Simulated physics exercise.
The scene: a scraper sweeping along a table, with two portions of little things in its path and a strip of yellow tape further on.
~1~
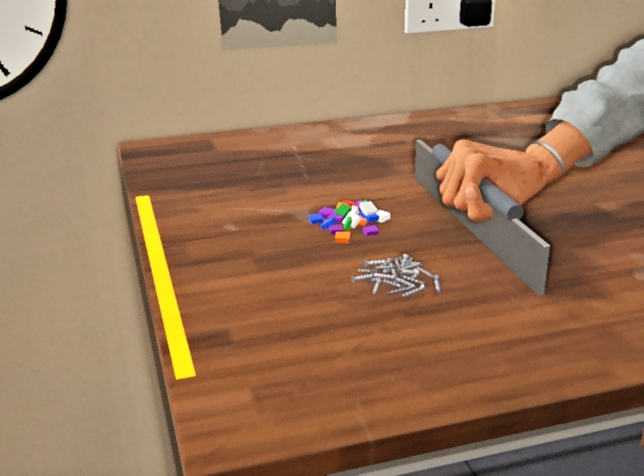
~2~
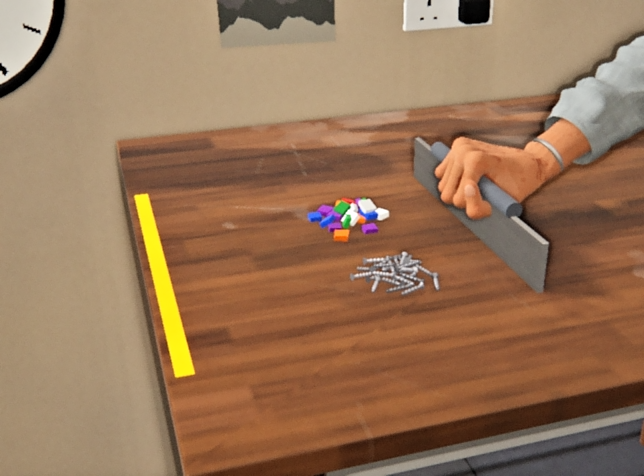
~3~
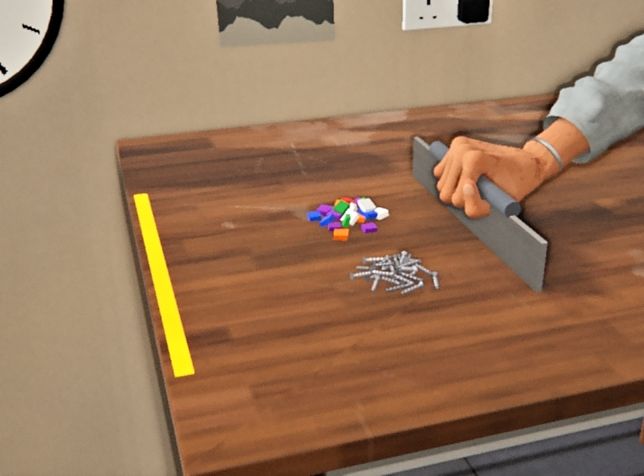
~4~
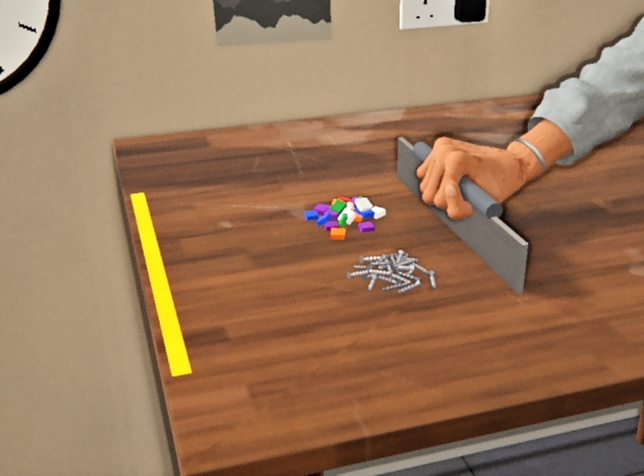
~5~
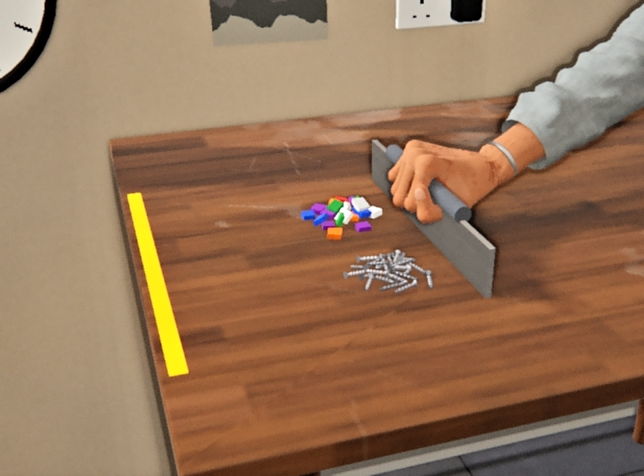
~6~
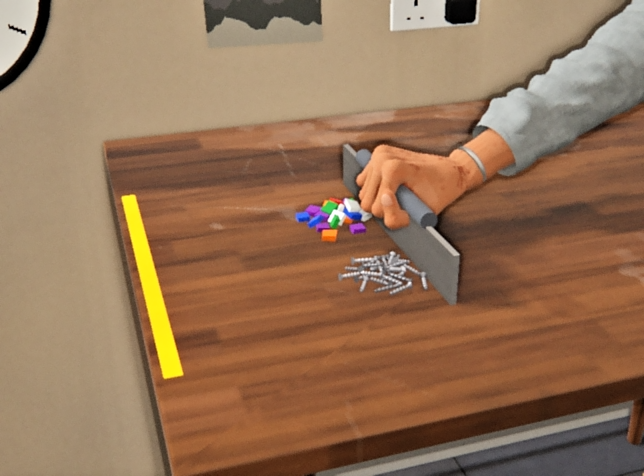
A hand in a grey sleeve grips a wide grey scraper on a brown wooden table, seen from above at an angle, with a beige wall, part of a clock and a socket behind. Colourful mosaic tiles and, nearer, silvery screws lie left of the blade, with yellow tape by the left edge. The scraper rests, then slides left up to the piles as the view drifts slightly.
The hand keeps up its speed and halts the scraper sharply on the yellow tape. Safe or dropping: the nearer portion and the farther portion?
The nearer portion sends some to the floor; the farther portion sends some to the floor.
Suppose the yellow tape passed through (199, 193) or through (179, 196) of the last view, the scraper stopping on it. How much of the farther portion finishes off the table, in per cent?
First some 0, then 0 per cent.
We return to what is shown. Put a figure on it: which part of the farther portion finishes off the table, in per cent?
It comes to 100 per cent or so.
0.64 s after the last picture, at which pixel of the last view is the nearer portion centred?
Roughly at (272, 288).
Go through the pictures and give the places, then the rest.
In the first picture, scraper at (534, 260), at rest; yellow tape at (144, 203), right by the edge; edge at (145, 276); nearer portion at (399, 269), some steel screws; farther portion at (353, 214), a few mosaic tiles.
In the second picture, scraper at (532, 257), at rest; farther portion at (352, 211).
In the third picture, scraper at (531, 257), at rest; nearer portion at (398, 266).
In the fourth picture, scraper at (512, 258); farther portion at (349, 210).
In the fifth picture, scraper at (481, 262); nearer portion at (391, 264).
In the sixth picture, scraper at (446, 269); yellow tape at (130, 202); edge at (132, 275); nearer portion at (386, 266); farther portion at (339, 212).
Then, 0.64 s after the last picture, scraper still moving, near (264, 209); nearer portion all on the table, its front near (244, 286); farther portion all on the table, its front near (212, 227).
Then, 1.29 s after the last picture, scraper stopped at the yellow tape; nearer portion about half over the edge; farther portion most over the edge.
Then, 1.57 s after the last picture, scraper stopped at the yellow tape; nearer portion nearly all over the edge; farther portion all over the edge.
At rest, scraper stopped at the yellow tape; nearer portion nearly all over the edge; farther portion all over the edge.
